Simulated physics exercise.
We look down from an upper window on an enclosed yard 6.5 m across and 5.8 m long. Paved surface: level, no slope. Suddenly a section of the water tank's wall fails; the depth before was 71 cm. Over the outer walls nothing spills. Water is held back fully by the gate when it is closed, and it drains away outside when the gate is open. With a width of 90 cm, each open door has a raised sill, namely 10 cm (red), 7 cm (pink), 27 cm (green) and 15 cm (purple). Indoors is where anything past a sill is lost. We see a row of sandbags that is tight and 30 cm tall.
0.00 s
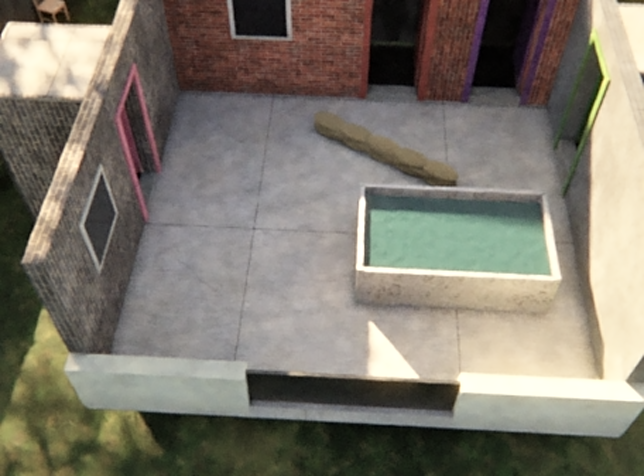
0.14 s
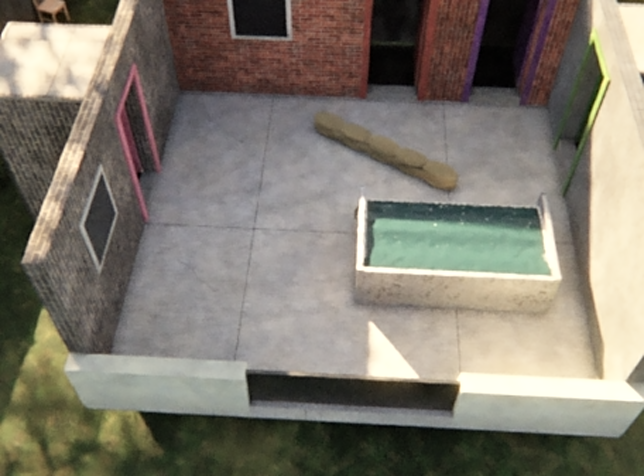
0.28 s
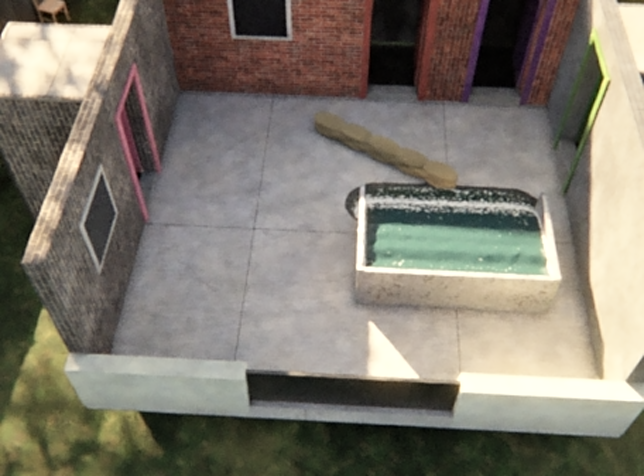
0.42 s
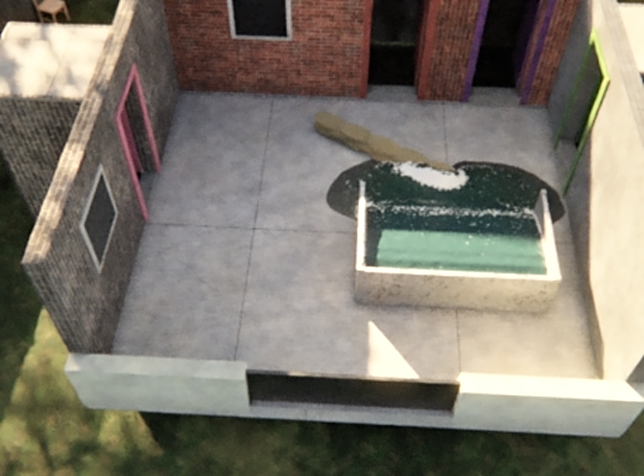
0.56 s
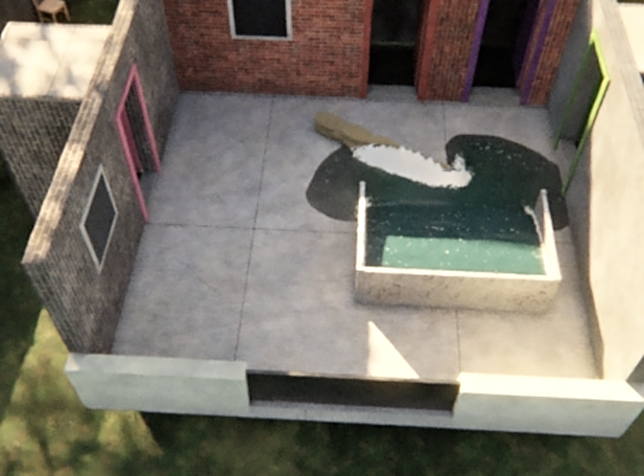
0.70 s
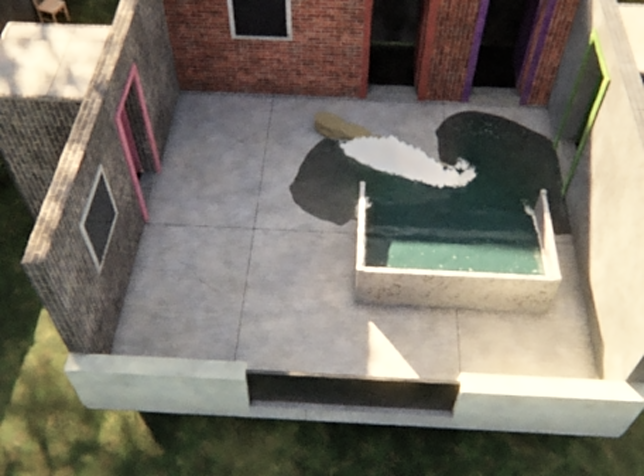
Water poured out of the far side of a raised tank in a walled yard, spreading across the pale paving in a dark, widening pool and foaming white over a long, low block behind it.
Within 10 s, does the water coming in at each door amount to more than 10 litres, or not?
In the end at the red door the water let in will surpass the limit; at the pink door the water let in will surpass the limit; at the green door the water let in will remain short of the limit; at the purple door the water let in will surpass the limit.
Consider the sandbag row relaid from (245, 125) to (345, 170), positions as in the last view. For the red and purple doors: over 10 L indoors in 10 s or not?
Then the red door is over the mark and the purple door is over the mark.
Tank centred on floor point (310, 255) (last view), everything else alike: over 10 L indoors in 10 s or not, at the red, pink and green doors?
Red: Within limit; pink: Too much; green: Within limit.
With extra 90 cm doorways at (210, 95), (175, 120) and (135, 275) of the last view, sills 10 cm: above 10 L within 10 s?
First doorway gets there, second gets there, third falls short.
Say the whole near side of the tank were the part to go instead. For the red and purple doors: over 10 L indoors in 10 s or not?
Red door doesn't reach it, purple door surpasses it.
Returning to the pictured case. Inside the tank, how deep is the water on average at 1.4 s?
26 cm.
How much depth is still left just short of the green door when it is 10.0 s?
About 7.0 cm.
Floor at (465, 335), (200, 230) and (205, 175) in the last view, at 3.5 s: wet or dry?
In that order: Not reached, flooded, flooded.
After 1.4 s water covers 35 % of the floor and is deepest (46 cm) near (537, 110); red door 4 cm at the sill, 0 L in, pink door not reached, green door 17 cm at the sill, 0 L in, purple door 28 cm at the sill, 54 L in.
After 2.2 s water covers 45 % of the floor and is deepest (37 cm) near (549, 118); red door 11 cm at the sill, 2 L in, pink door not reached, green door 23 cm at the sill, 0 L in, purple door 32 cm at the sill, 143 L in.
After 3.5 s water covers 60 % of the floor and is deepest (21 cm) near (248, 113); red door 9 cm at the sill, 4 L in, pink door 15 cm at the sill, 28 L in, green door 17 cm at the sill, 0 L in, purple door 19 cm at the sill, 202 L in.
After 6.0 s water covers 75 % of the floor and is deepest (16 cm) near (210, 97); red door 13 cm at the sill, 15 L in, pink door 11 cm at the sill, 58 L in, green door 11 cm at the sill, 0 L in, purple door 8 cm at the sill, 208 L in.
After 10.0 s water covers 95 % of the floor and is deepest (12 cm) near (497, 319); red door 7 cm at the sill, 20 L in, pink door 5 cm at the sill, 65 L in, green door 7 cm at the sill, 0 L in, purple door 7 cm at the sill, 208 L in.
